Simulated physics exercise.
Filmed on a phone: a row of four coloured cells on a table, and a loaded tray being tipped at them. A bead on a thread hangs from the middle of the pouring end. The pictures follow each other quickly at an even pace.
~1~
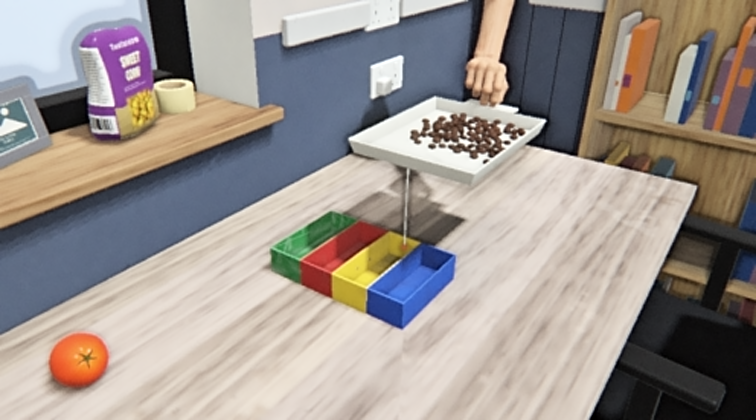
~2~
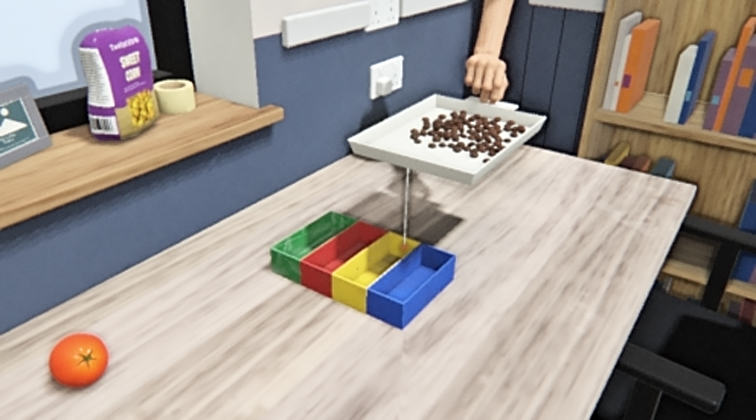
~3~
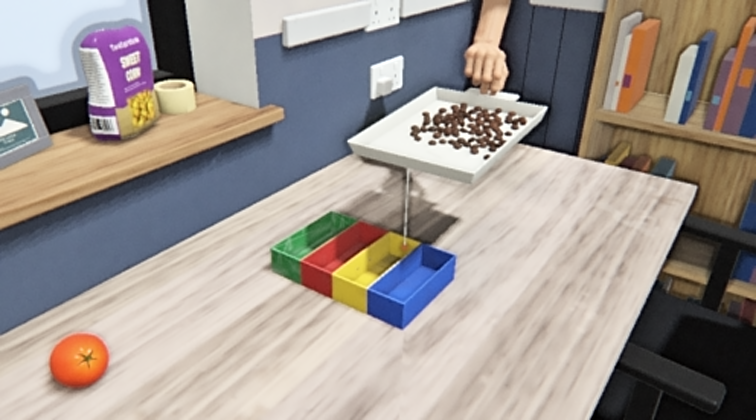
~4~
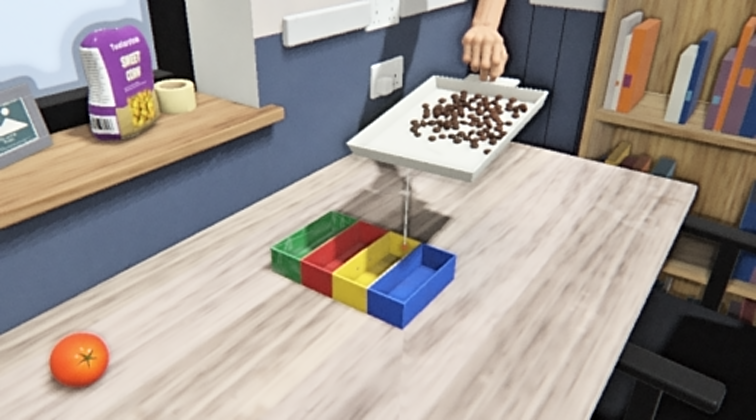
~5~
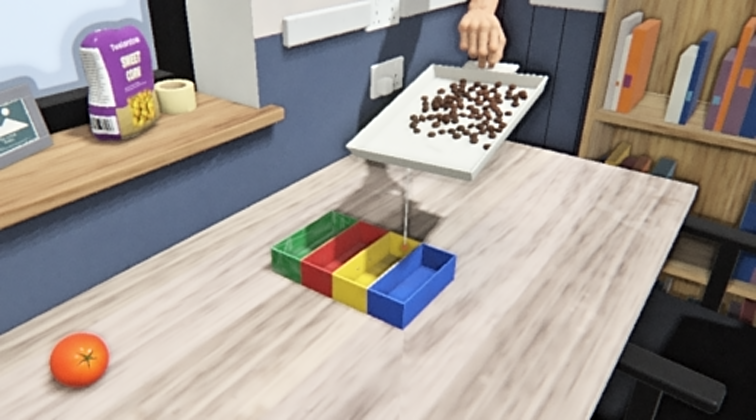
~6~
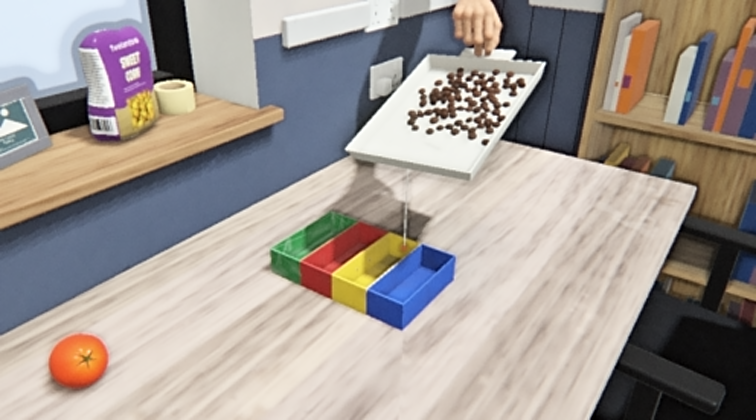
A hand at the top grips the far edge of a white tray scattered with small brown pieces, above a pale wooden table seen from a raised, still viewpoint. Below sit joined green, red, yellow and blue boxes, with an orange-red tomato at left and a purple sweetcorn bag on a ledge. The hand gradually tilts the tray toward its near left corner, while the pieces shift little on it.
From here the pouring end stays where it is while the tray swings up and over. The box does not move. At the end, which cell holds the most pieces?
Fullest: The red cell.
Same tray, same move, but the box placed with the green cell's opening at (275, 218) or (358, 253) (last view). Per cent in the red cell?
The first gives 0 %, the second 20 %.
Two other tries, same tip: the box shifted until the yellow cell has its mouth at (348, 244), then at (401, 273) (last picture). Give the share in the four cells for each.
The first gives 80 %, the second 90 %.
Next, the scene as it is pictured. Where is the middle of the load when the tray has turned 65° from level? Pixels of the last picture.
Roughly at (384, 157).
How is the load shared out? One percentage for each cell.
Green cell near 10; red cell near 50; yellow cell near 30; blue cell near 10.
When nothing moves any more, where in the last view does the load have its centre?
Close to (343, 276).
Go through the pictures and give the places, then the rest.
Corners of the pouring end (355, 139) and (472, 171), level; middle of the load (470, 133), flat chocolate drops; bead on its thread (404, 247); green cell (286, 263); red cell (317, 277); yellow cell (350, 291); blue cell (385, 306), in the first picture.
Corners of the pouring end (354, 139) and (472, 171), level; middle of the load (470, 132), in the second picture.
Corners of the pouring end (354, 141) and (472, 170), tipped barely, lowest at the left corner; middle of the load (471, 126), in the third picture.
Corners of the pouring end (353, 142) and (471, 169), tipped a little, lowest at the left corner; middle of the load (471, 116), in the fourth picture.
Corners of the pouring end (353, 144) and (470, 168), tipped clearly, lowest at the left corner; middle of the load (470, 108), in the fifth picture.
Corners of the pouring end (351, 147) and (468, 168), tipped clearly, lowest at the left corner; middle of the load (468, 100); green cell (286, 264); red cell (316, 278); yellow cell (349, 292); blue cell (385, 307), in the sixth picture.
Just after the last frame, tray tipped steeply; the larger part on the tray; about a tenth falling or outside the box.
A moment on, tray tipped past a quarter turn; roughly a quarter on the tray; roughly a third in the red cell; about a tenth in the yellow cell; about a tenth in the green cell; about a tenth in the blue cell; roughly a quarter falling or outside the box.
Further on, tray tipped past a quarter turn; roughly half in the red cell; roughly a quarter in the yellow cell; about a tenth in the blue cell; about a tenth in the green cell.
When it is over, tray tipped past a quarter turn; roughly half in the red cell; roughly a quarter in the yellow cell; about a tenth in the blue cell; about a tenth in the green cell.
